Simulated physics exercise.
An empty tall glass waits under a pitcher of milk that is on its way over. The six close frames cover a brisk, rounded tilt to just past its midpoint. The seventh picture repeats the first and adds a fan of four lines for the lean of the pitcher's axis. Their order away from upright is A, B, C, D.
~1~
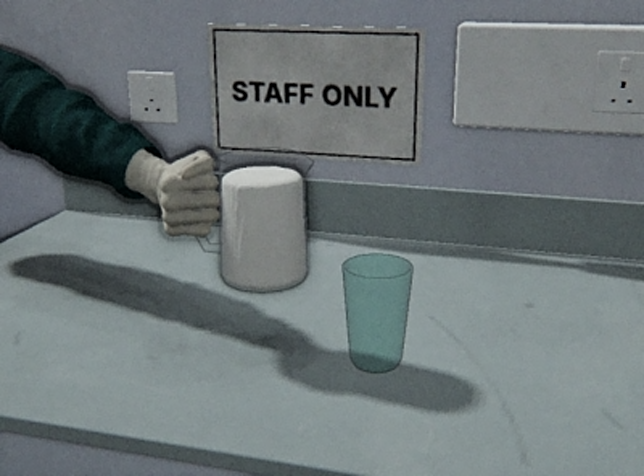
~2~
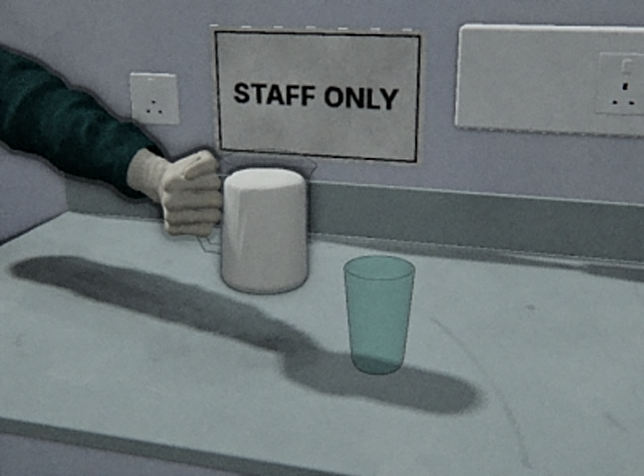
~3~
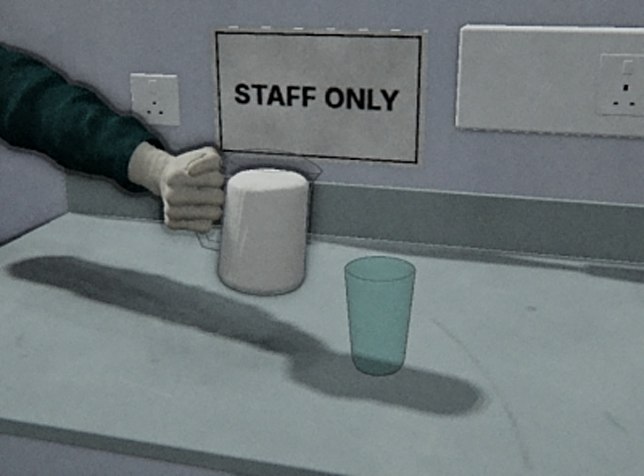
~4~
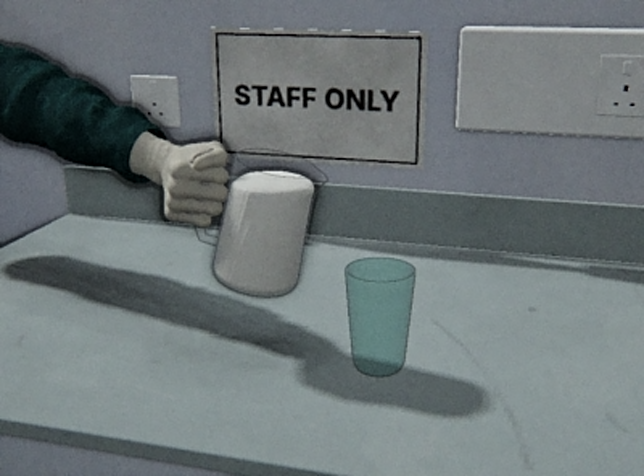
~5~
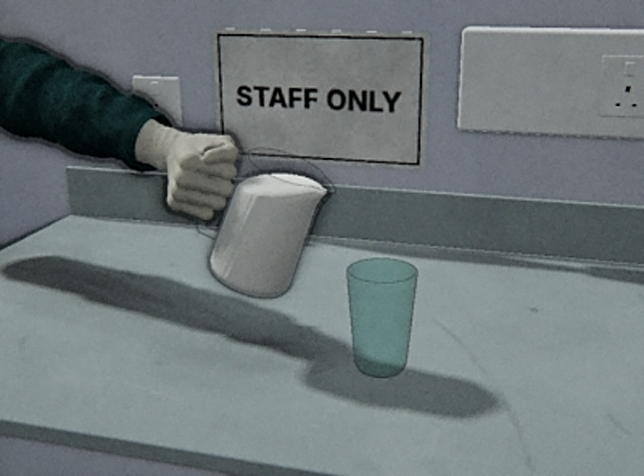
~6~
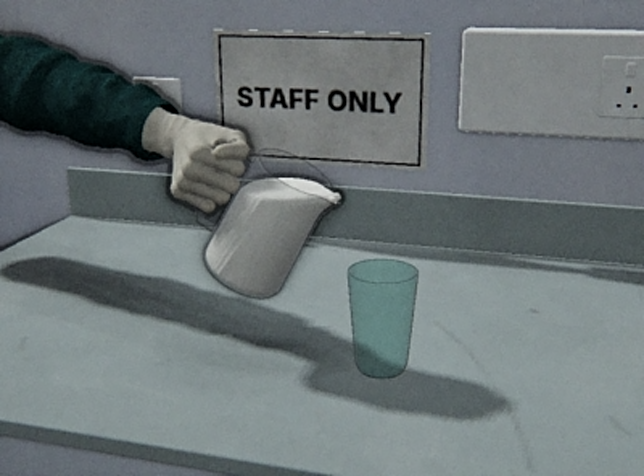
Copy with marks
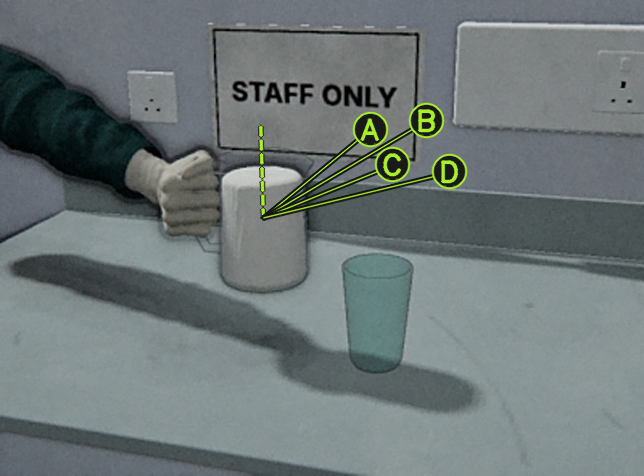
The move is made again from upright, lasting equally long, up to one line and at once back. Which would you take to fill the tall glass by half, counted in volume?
I would pick mark B.
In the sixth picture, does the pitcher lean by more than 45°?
No.
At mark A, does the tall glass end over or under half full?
Under.
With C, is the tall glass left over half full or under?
Over.
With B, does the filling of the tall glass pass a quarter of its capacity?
Yes, clearly.
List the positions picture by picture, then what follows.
In the first frame, upright, lip at (312, 163); rim of the tall glass round (378, 265); nothing has left yet.
In the second frame, upright, lip at (315, 166); nothing has left yet.
In the third frame, tipped about 6°, lip at (320, 172); nothing has left yet.
In the fourth frame, tipped about 12°, lip at (326, 180); nothing has left yet.
In the fifth frame, tipped about 21°, lip at (333, 191); nothing has left yet.
In the sixth frame, tipped about 29°, lip at (339, 202); nothing has left yet.
On the marked copy, A at (357, 140); B at (412, 129); C at (377, 171); D at (433, 176).
With A, the tall glass ends with about 32 % of what it can hold.
With B, the tall glass ends with about 49 % of what it can hold.
With C, the tall glass ends with about 69 % of what it can hold.
With D, the tall glass ends with about 90 % of what it can hold; 4 % of the milk is spilt.
